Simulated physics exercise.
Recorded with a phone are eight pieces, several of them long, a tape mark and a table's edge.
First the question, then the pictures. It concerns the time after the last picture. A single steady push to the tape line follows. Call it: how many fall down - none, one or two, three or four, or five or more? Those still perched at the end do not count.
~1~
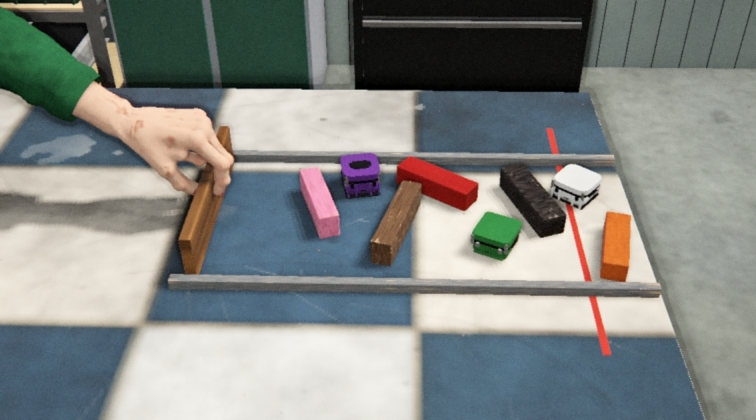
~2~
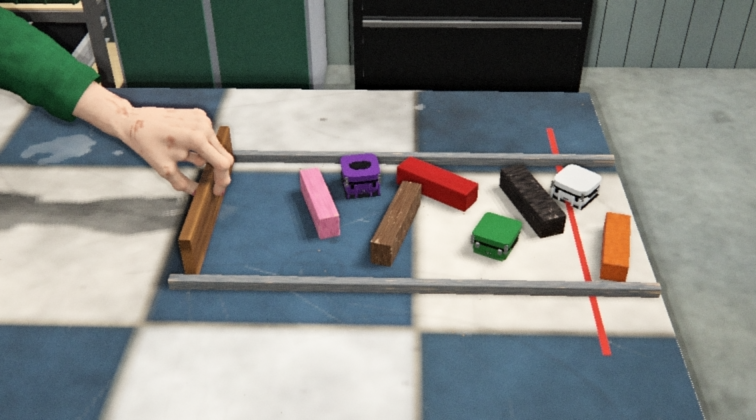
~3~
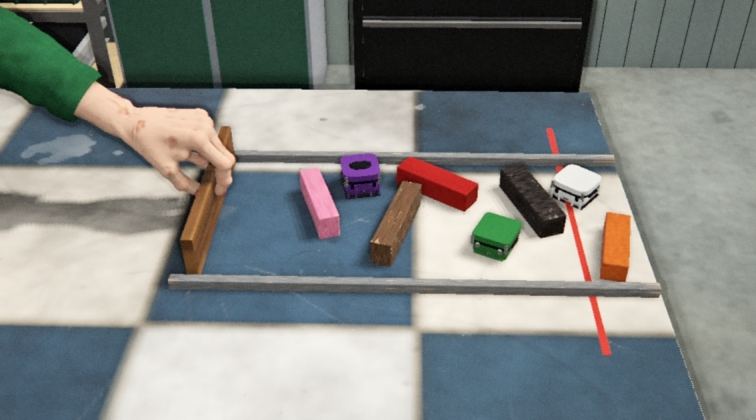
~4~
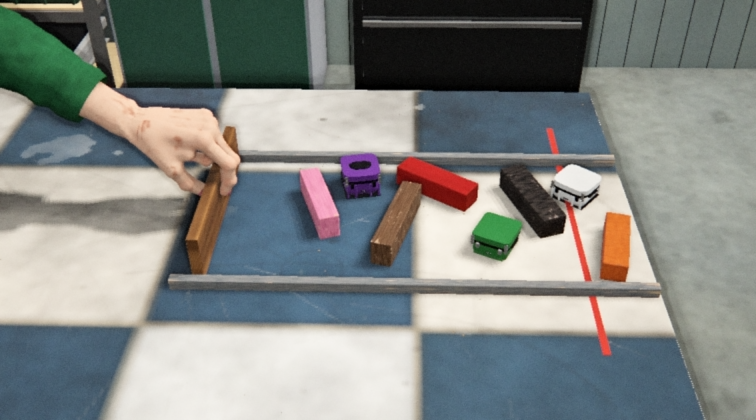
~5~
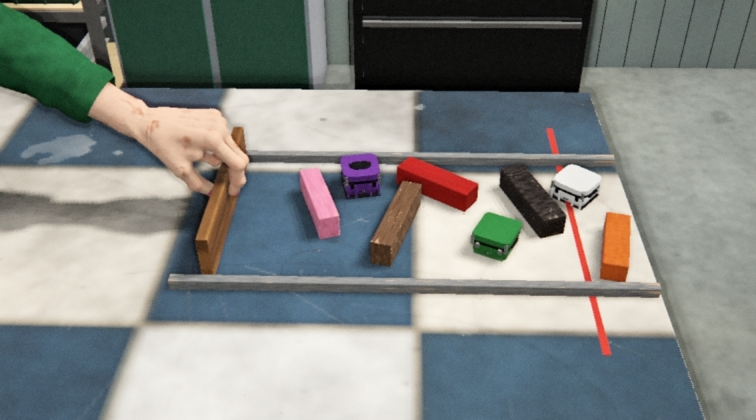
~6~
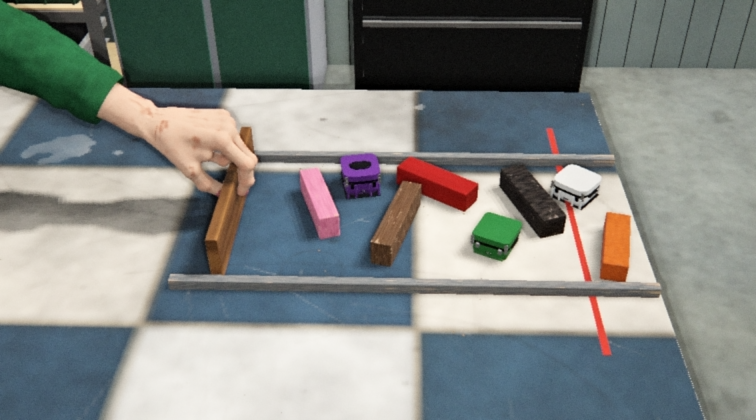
Call: Three or four fall down.
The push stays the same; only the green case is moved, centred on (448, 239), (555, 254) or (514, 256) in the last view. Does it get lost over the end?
The green case does not fall; stays on; is kept.
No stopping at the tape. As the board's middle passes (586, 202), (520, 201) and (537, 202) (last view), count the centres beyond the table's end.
Middles past end - pos 1: 5, pos 2: 1, pos 3: 1.
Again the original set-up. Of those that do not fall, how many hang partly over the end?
Overhanging ones - 1.
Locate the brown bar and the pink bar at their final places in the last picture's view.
Brown bar: About (610, 228); pink bar: About (583, 208).
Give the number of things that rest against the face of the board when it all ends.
The count in contact is 2.
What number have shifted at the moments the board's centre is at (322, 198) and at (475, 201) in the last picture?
First 2 and then 7.
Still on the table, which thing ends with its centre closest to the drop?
It's the green case.
Early on, none off yet; orange bar at rest near (616, 246); white case at rest near (576, 188); black bar at rest near (531, 200).
Finally, the number that fall off is three or four; lost, red stick, black bar, white case and orange bar.
